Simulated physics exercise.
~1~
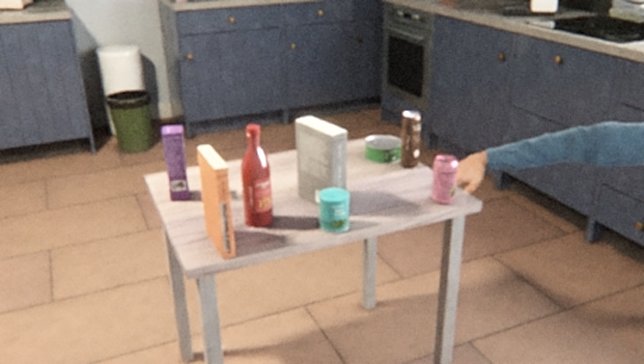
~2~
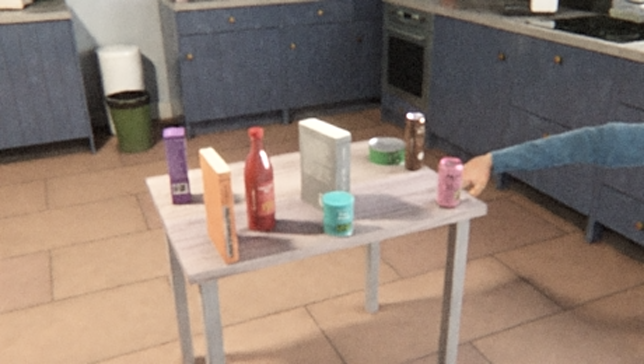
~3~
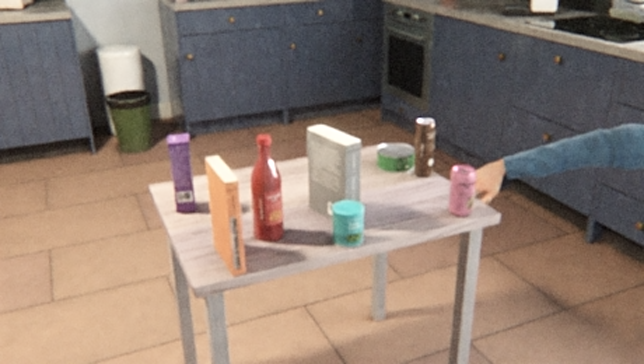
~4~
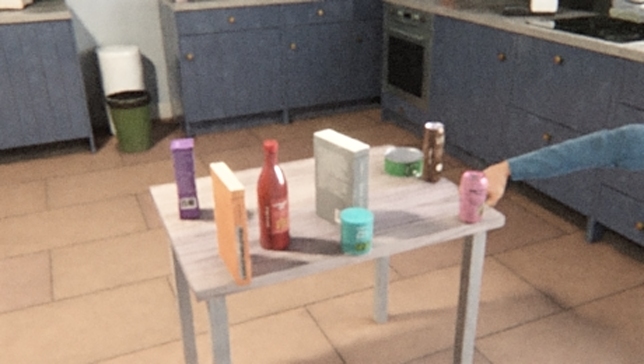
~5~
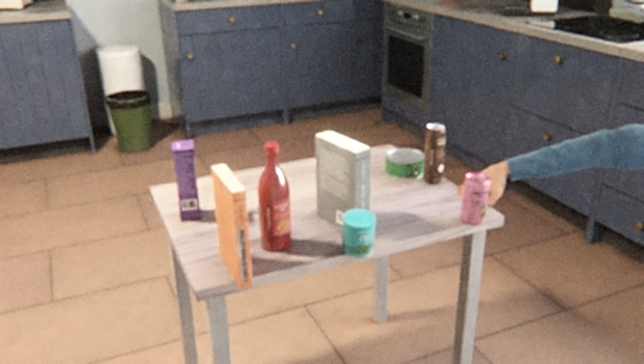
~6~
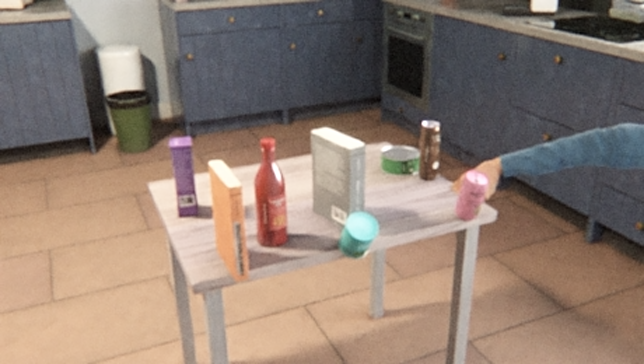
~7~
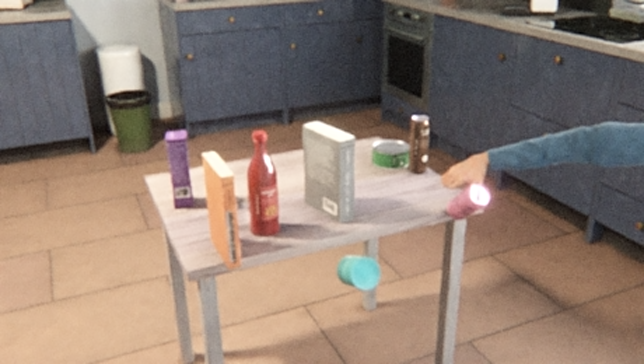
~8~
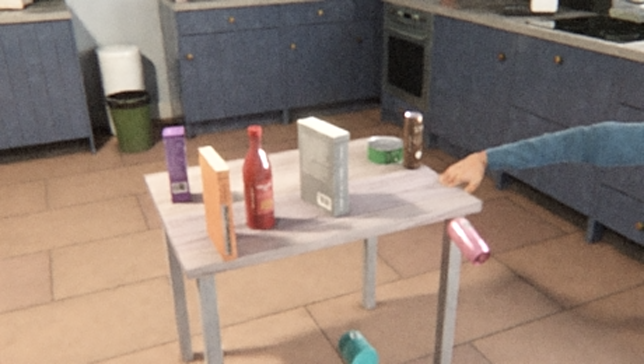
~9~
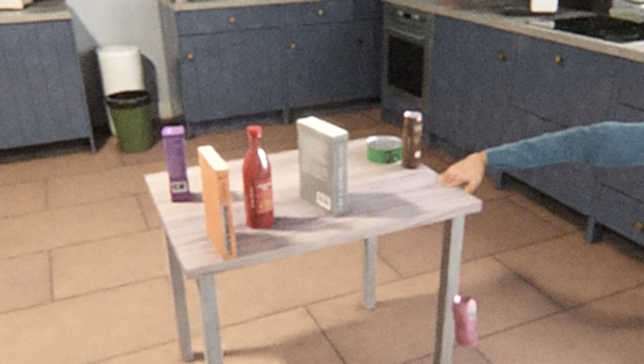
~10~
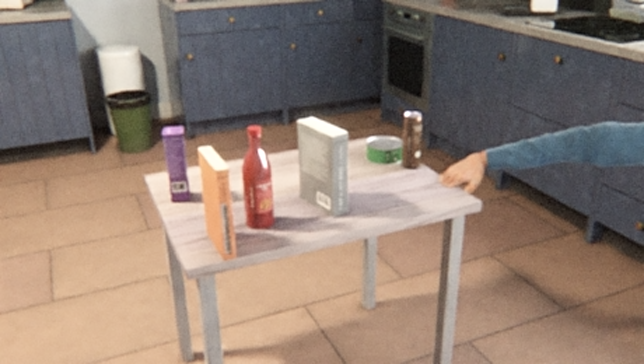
A table slides forward and jerks back, dropping a turquoise tin and pink can.
